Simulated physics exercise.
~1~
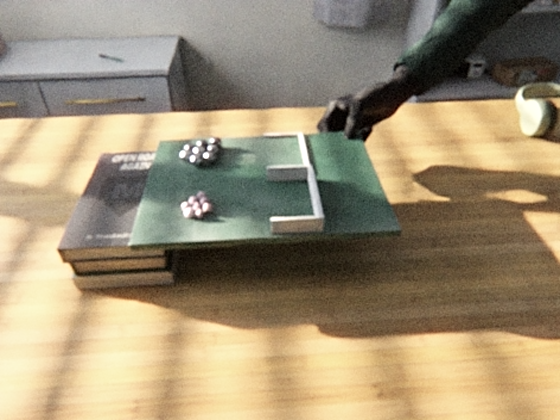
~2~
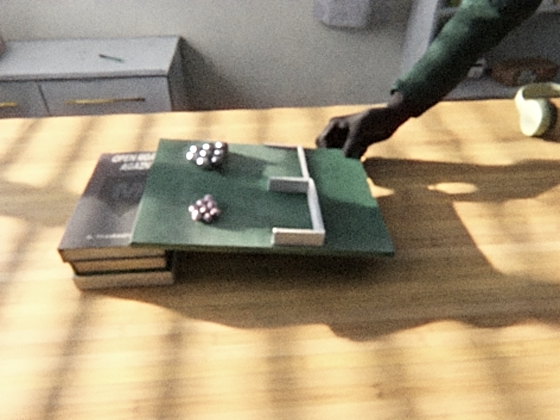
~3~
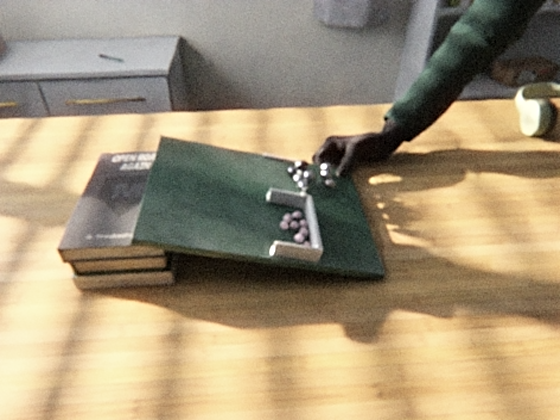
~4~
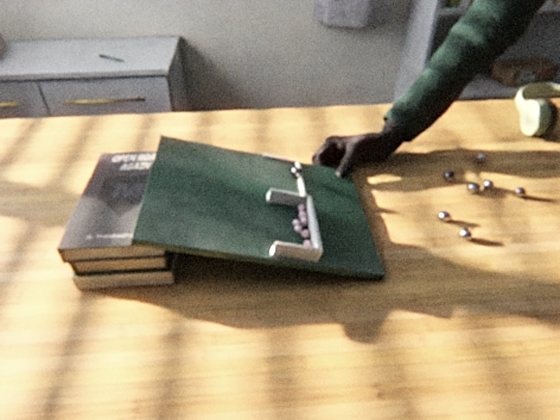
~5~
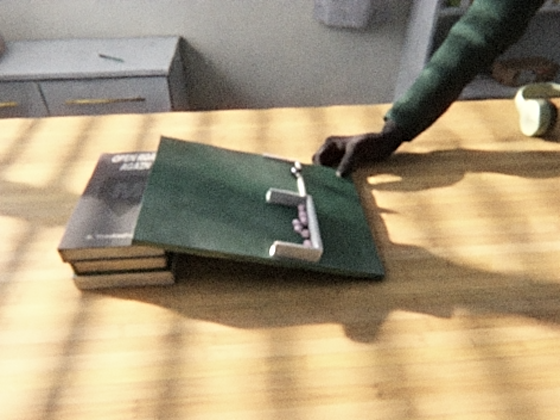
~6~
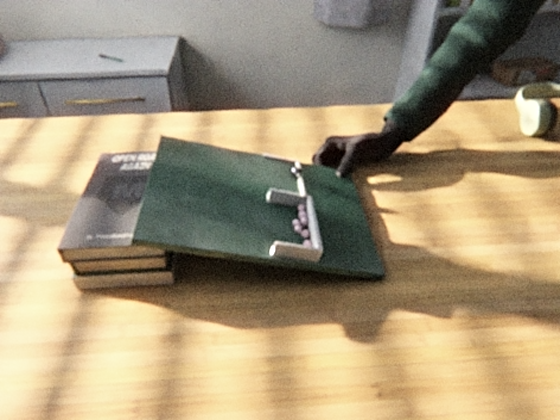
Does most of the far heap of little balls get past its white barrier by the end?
Yes, most of the far heap gets past its barrier and rolls off the board, while the near heap stays held behind its own.
